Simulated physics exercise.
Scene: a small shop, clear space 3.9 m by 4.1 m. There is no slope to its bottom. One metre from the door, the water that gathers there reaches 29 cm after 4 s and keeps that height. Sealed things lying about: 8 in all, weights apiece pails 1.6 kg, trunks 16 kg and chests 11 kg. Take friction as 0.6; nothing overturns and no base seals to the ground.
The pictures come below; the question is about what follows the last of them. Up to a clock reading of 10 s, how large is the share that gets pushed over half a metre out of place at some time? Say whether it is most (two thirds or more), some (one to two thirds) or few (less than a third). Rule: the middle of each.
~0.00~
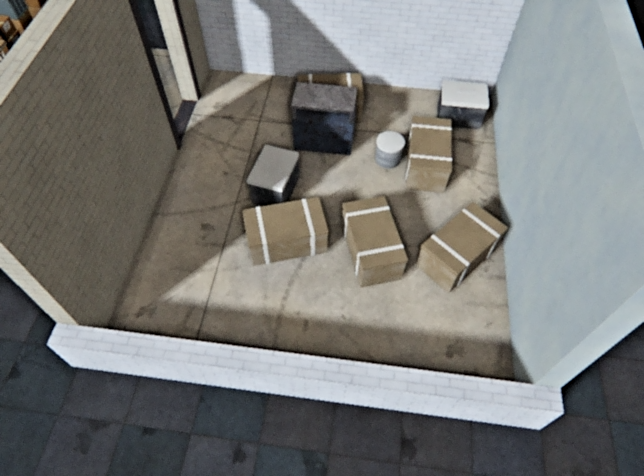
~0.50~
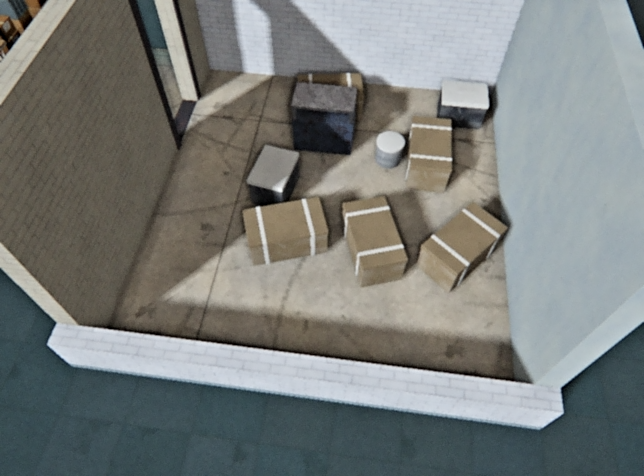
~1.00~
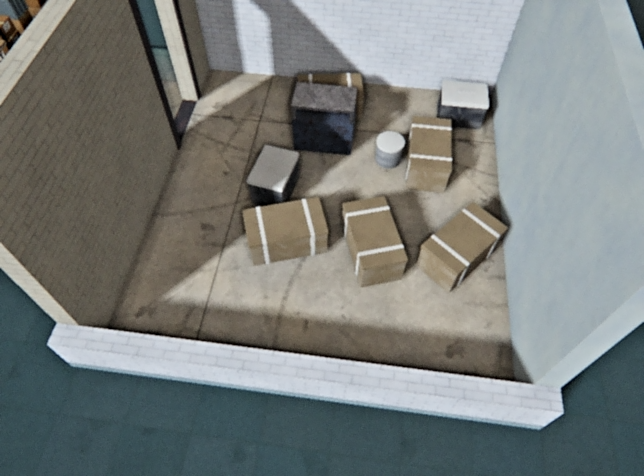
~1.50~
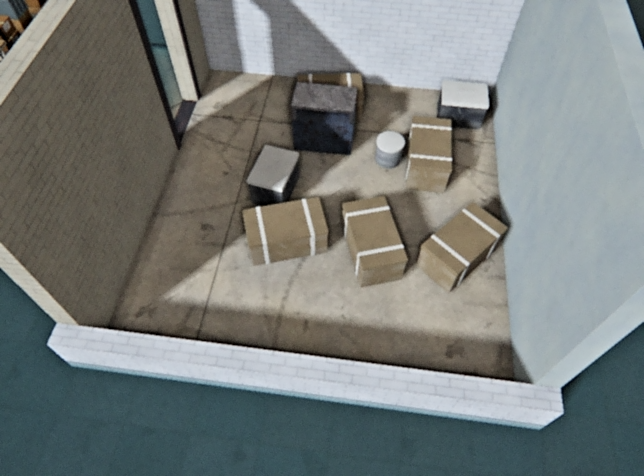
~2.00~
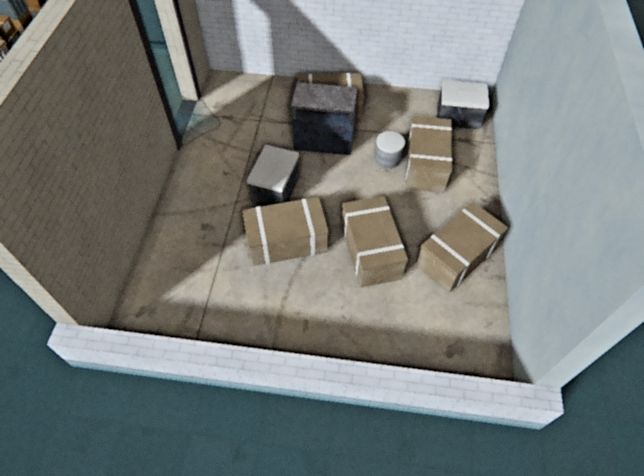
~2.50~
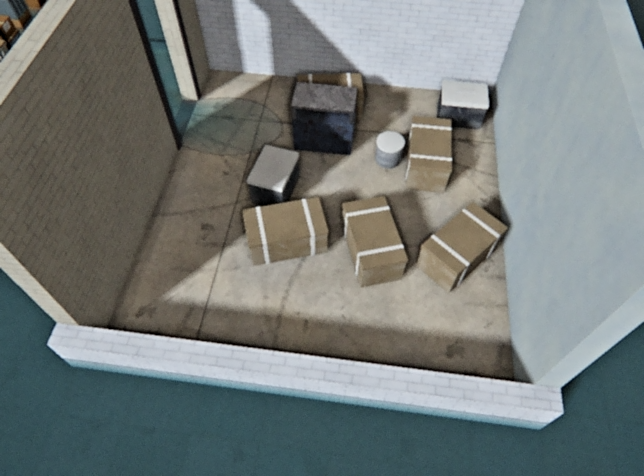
Most.
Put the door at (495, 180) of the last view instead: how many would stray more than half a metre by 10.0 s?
That would give 6.
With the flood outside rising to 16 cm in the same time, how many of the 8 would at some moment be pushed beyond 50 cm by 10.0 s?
Then 1 of them.
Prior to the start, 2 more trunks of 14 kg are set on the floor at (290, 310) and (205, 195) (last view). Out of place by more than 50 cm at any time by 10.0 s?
Order as asked: Not as far and not as far.
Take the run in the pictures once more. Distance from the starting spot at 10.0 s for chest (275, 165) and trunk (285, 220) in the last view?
200 cm, 100 cm.
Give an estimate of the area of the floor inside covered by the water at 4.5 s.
Wet area: Approx. 7.5 m2.
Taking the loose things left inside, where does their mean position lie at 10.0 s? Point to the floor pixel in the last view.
They're centred close to (377, 282).
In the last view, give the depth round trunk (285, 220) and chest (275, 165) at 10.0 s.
Depths: Near 8 cm, then near 15 cm.
After 3.5 s 0 of 8 are over 50 cm from their spots; 0 afloat.
After 4.5 s 0 of 8 are over 50 cm from their spots; 0 afloat.
After 7.0 s 4 of 8 are over 50 cm from their spots; 4 afloat.
After 10.0 s 8 of 8 are over 50 cm from their spots, and 8 have been at some point; 8 afloat.
